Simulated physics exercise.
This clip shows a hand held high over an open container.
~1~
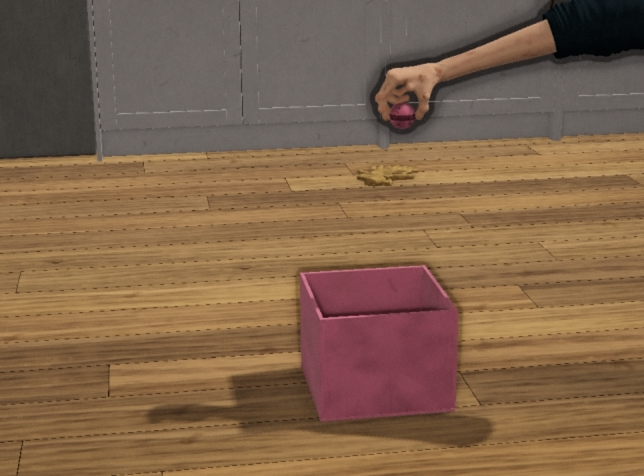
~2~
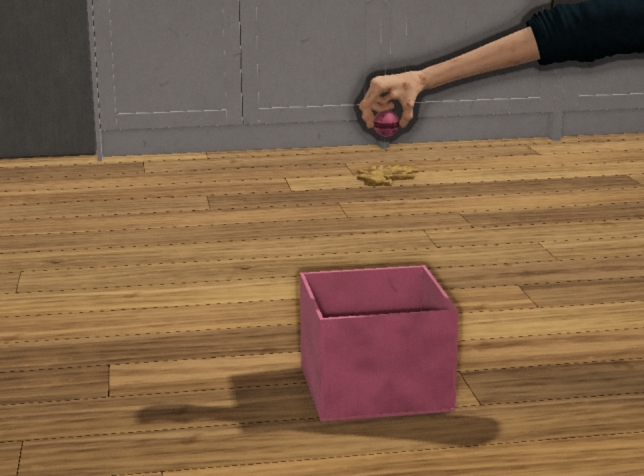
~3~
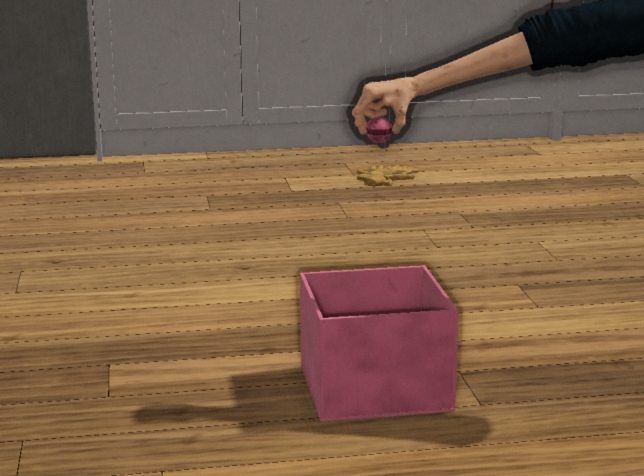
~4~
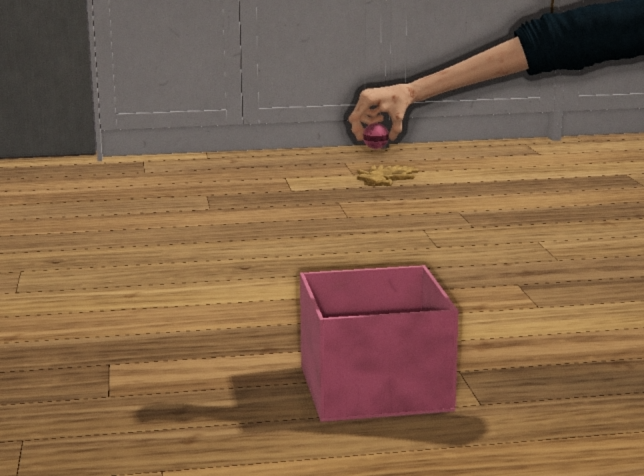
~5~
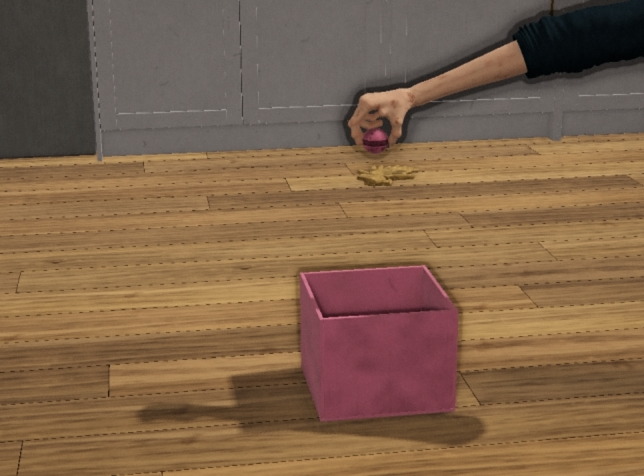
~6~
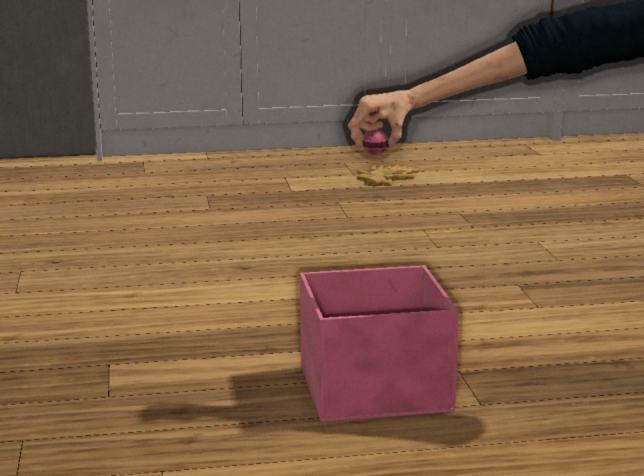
A hand holding a pink ball moving slightly left and down, then staying still above an open pink crate on wooden floorboards.
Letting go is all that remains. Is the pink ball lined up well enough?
Once let go, the pink ball goes in.
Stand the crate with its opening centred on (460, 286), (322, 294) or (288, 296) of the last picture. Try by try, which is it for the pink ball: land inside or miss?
In the first case it does not go in, in the second it falls in, in the third it does not go in.
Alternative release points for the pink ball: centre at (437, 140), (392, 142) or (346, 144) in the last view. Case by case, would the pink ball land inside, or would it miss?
One after another: It drops into the container; is caught; is caught.
Then, 0.22 s on from there, pink ball on its way down near (375, 216).
In the end, the pink ball is caught, near (374, 374).
